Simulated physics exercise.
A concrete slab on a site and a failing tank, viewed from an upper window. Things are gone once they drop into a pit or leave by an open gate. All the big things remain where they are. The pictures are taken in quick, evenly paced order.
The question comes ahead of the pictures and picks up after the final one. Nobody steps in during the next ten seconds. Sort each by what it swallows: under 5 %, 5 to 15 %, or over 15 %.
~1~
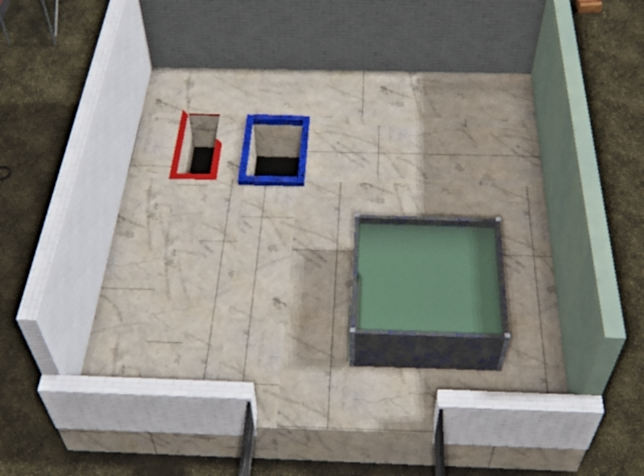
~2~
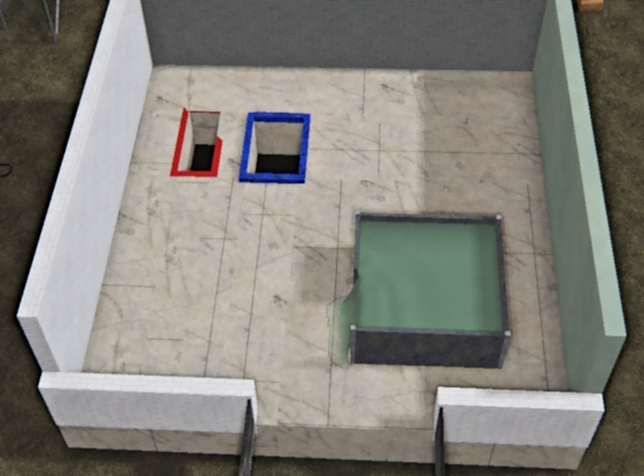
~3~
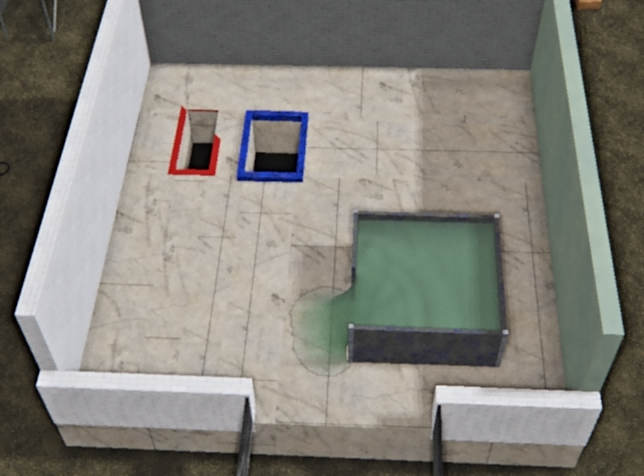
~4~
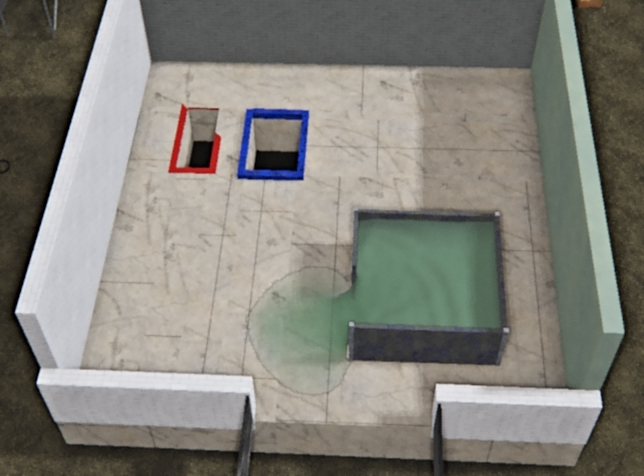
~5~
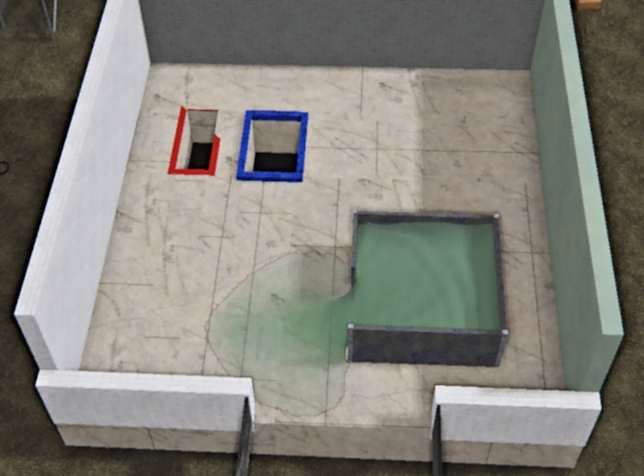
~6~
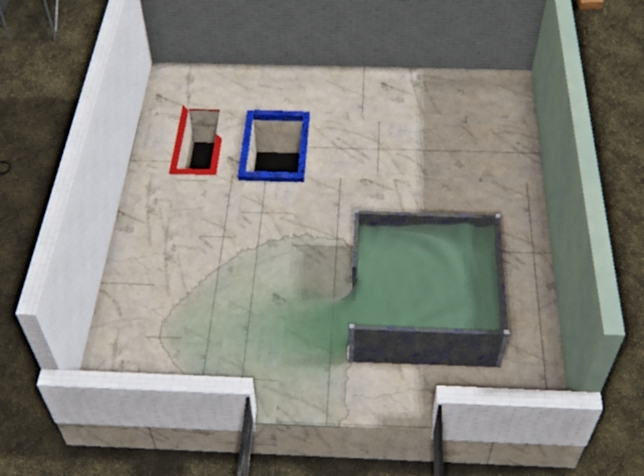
Sorted: Gate 5 to 15 %, red pit over 15 %, blue pit under 5 %.
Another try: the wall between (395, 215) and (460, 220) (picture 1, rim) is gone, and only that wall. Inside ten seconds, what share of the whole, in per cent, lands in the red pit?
Share to the red pit: 12 in a hundred.
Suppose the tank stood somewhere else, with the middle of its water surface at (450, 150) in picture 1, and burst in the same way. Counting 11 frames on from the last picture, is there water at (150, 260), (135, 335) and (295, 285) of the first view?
In order: Inundated, then inundated, then inundated.
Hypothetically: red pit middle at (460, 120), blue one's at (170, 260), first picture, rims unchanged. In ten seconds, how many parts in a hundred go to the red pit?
The red pit receives 2 per cent.
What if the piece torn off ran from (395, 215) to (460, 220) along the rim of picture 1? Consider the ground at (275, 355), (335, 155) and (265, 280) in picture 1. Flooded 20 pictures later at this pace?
Well, the first is missed by the spill, the next hit by the spill, the last missed by the spill.
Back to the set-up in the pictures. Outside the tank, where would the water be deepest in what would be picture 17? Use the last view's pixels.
Approximate pixel: (77, 388).
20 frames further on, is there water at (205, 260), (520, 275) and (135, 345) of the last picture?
Note - in order: Inundated / not inundated / inundated.
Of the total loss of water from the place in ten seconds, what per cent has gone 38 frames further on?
I'd estimate close to 55 per cent.
A moment on, water covers 30 % of the floor; the gate 1 %, the red pit 0 %, the blue pit 0 %.
Next, water covers 30 % of the floor; the gate 3 %, the red pit 0 %, the blue pit 0 %.
Then, water covers 35 % of the floor; the gate 5 %, the red pit 1 %, the blue pit 0 %.
Later, water covers 50 % of the floor; the gate 7 %, the red pit 12 %, the blue pit 0 %.
In the end, water covers 80 % of the floor; the gate 9 %, the red pit 25 %, the blue pit 0 %.
